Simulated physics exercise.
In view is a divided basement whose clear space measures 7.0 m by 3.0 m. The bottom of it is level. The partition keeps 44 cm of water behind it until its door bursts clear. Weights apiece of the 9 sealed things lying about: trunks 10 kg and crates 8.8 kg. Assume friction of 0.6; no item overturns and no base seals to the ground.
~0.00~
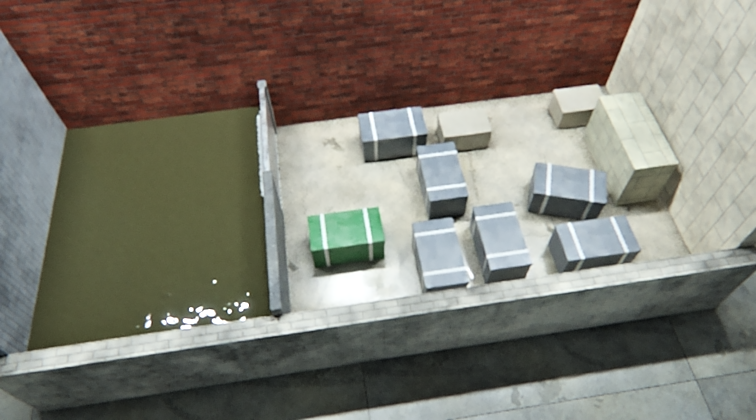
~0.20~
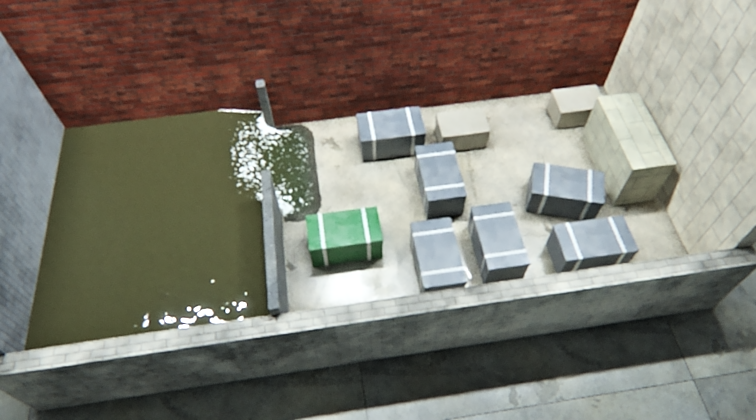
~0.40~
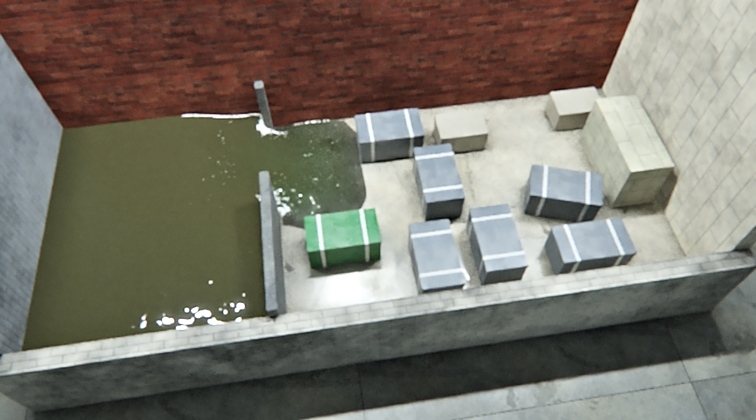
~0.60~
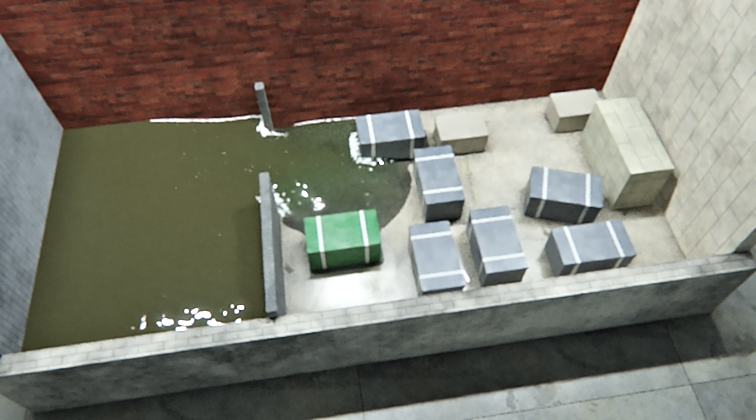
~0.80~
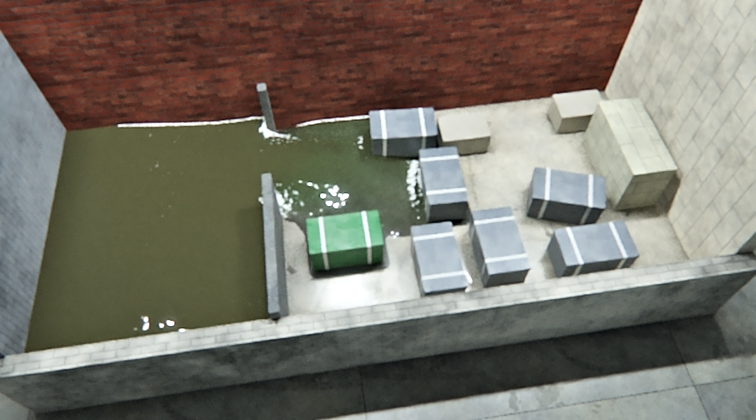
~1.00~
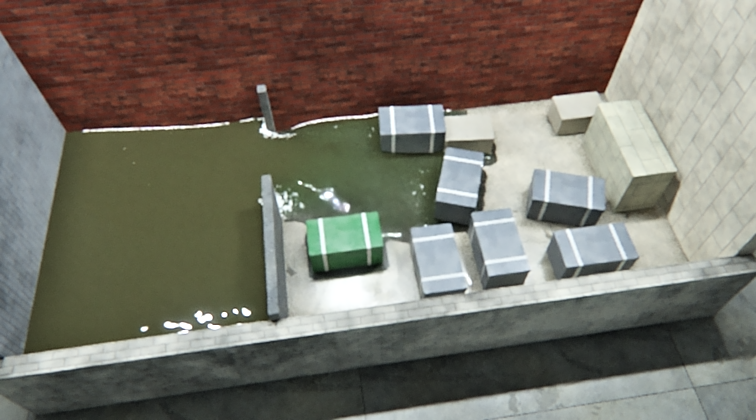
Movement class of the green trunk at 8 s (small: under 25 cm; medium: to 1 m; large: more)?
Large.
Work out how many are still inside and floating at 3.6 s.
The count is 7.
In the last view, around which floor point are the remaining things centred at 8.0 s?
Close to pixel (437, 206).
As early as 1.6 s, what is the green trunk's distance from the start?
Close to 0 cm.
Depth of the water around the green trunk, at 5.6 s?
Depth approx. 3 cm.
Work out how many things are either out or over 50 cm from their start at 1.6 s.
3 in all.
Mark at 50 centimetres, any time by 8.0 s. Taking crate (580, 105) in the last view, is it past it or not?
Verdict: Stays inside the line.
After 1.6 s the green trunk is near (344, 233), 0.0 m from its start, aground; 2 afloat.
After 3.6 s the green trunk is near (344, 237), 0.0 m from its start, aground; 7 afloat.
After 5.6 s the green trunk is near (321, 235), 0.2 m from its start, aground; 8 afloat.
After 8.0 s the green trunk is near (404, 130), 1.5 m from its start, afloat; 9 afloat.
